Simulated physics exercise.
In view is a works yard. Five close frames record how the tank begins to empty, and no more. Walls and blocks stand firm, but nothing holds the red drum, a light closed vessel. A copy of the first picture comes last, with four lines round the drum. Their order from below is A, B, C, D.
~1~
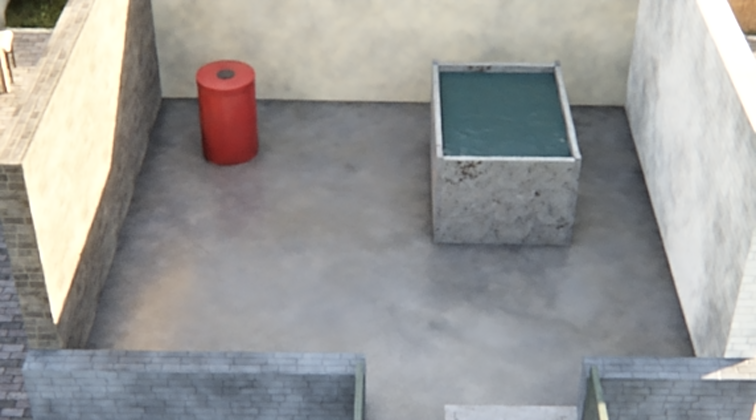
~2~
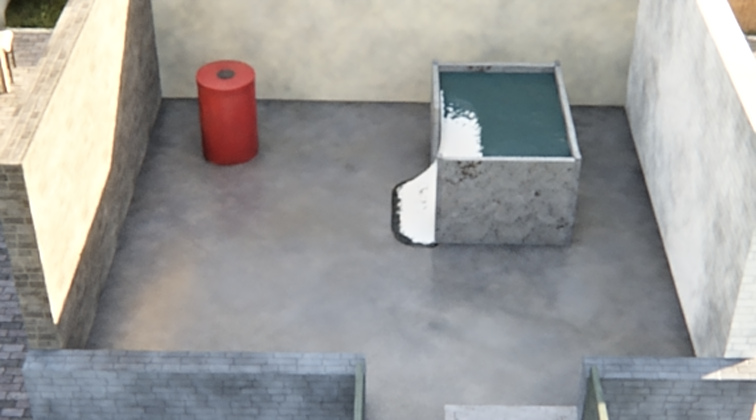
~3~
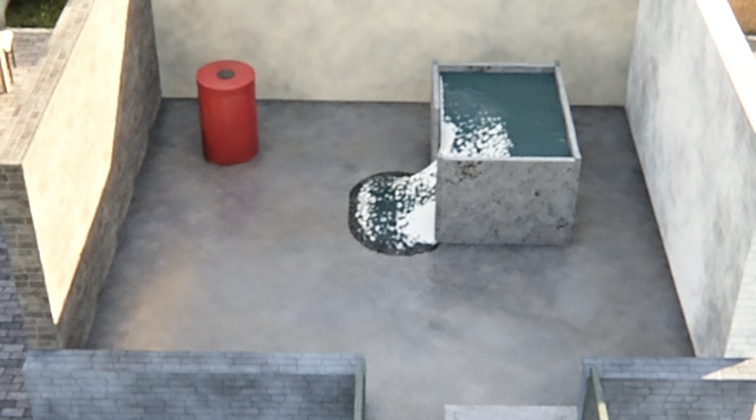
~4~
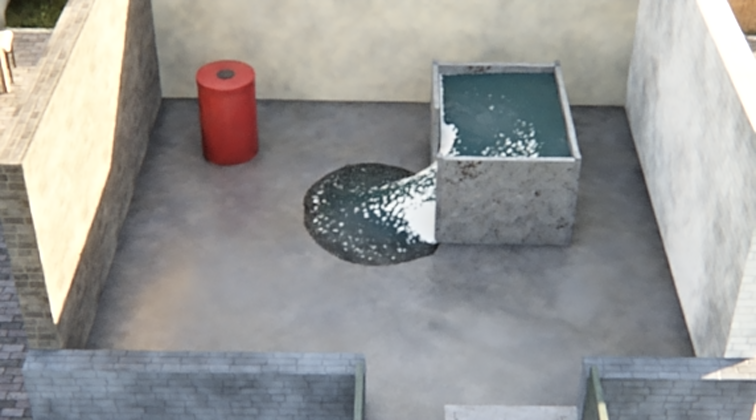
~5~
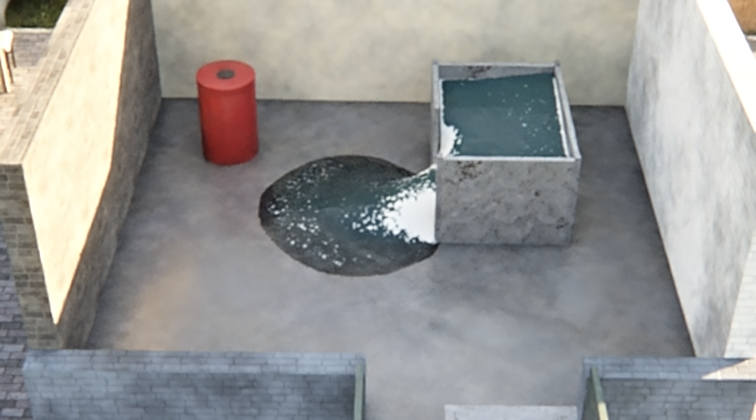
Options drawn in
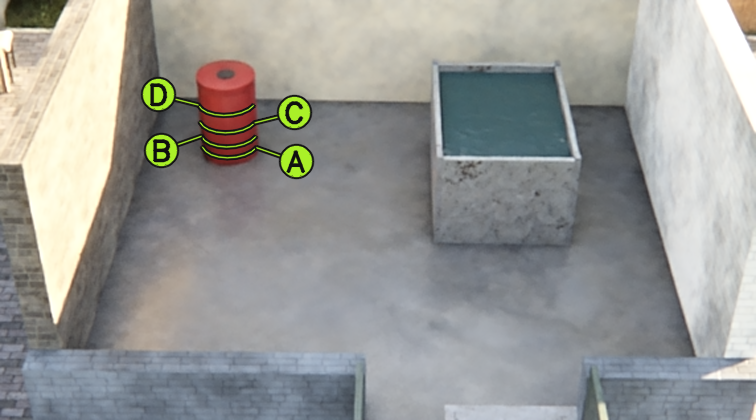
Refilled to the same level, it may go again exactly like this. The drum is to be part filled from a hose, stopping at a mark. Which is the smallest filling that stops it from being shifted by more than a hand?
Level B just does it.
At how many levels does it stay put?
Three of them.
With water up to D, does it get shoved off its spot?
No, that is safe.
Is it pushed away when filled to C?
No, not at all.
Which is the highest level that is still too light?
A.
On the marked copy, A at (227, 157); B at (226, 146); C at (225, 132); D at (223, 115); from the bottom up A, B, C, D.
Choosing A, it is pushed about 3 times its own width away.
Choosing B, it does not move.
Choosing C, it does not move.
Choosing D, it does not move.
